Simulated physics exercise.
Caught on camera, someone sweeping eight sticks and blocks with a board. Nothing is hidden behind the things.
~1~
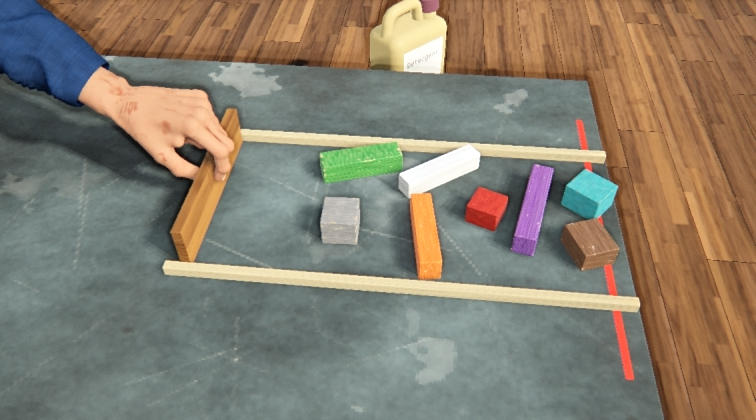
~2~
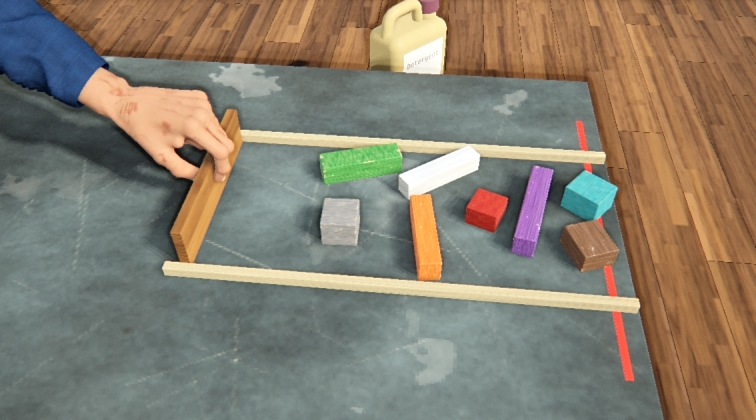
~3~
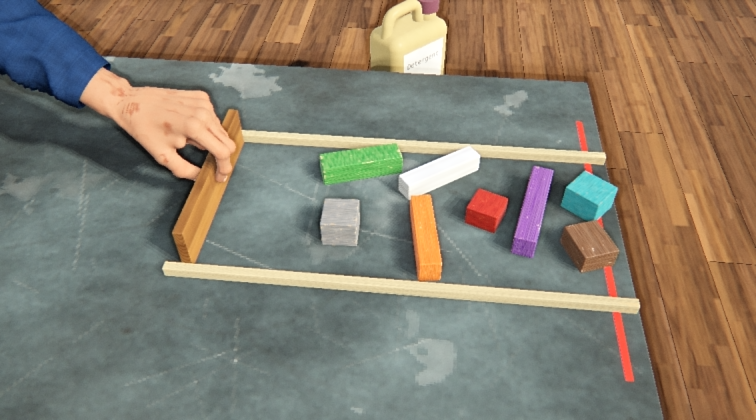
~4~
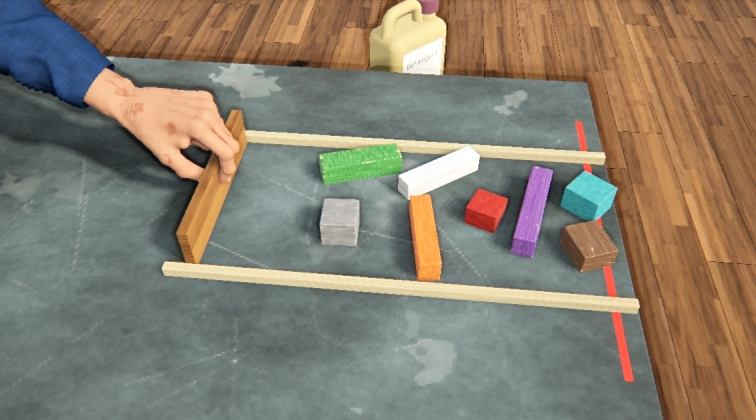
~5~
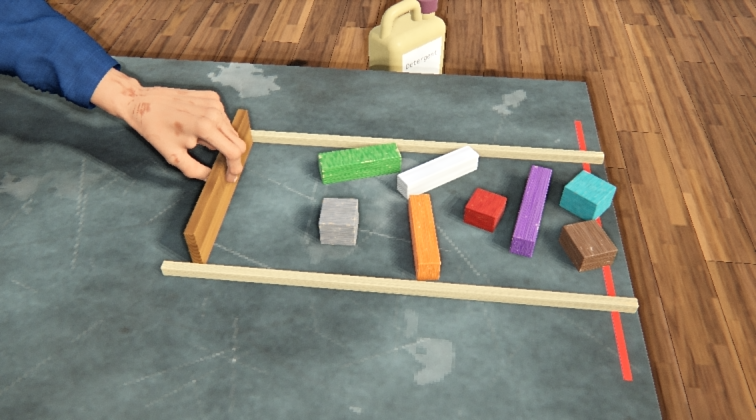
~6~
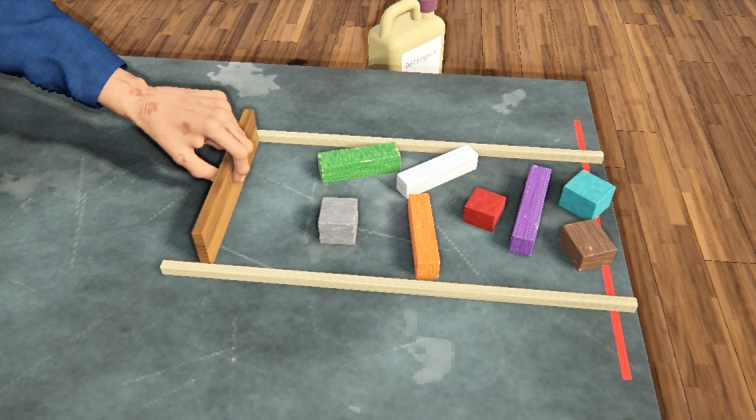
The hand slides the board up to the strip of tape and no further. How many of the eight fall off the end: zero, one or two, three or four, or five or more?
The number that fall off is five or more.
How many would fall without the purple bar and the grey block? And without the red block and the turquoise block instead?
5 in the first case, 5 in the second.
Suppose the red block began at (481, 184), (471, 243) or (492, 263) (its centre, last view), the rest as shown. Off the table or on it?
In that order, it is lost; comes down; falls.
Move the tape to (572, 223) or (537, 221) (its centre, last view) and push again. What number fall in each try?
It would be 5 and 3.
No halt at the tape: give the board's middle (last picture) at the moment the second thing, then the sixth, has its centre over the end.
At (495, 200) for the second, at (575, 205) for the sixth.
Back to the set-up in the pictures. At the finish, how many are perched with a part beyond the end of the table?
It comes to 1.
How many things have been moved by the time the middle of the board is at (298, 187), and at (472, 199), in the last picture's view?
0 and 8.
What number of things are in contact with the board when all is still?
It touches 1.
A little later, none off yet; turquoise block at rest near (587, 196); brown block at rest near (587, 245); purple bar at rest near (531, 209).
Next, none off yet; turquoise block at rest near (587, 196); brown block at rest near (587, 245); purple bar moving near (539, 210).
Later still, two off so far; turquoise block dropping; brown block dropping near (598, 414); purple bar tilted a little near (629, 216).
When it is over, the number that fall off is five or more; down, green bar, orange bar, white stick, red block, purple bar, brown block and turquoise block.
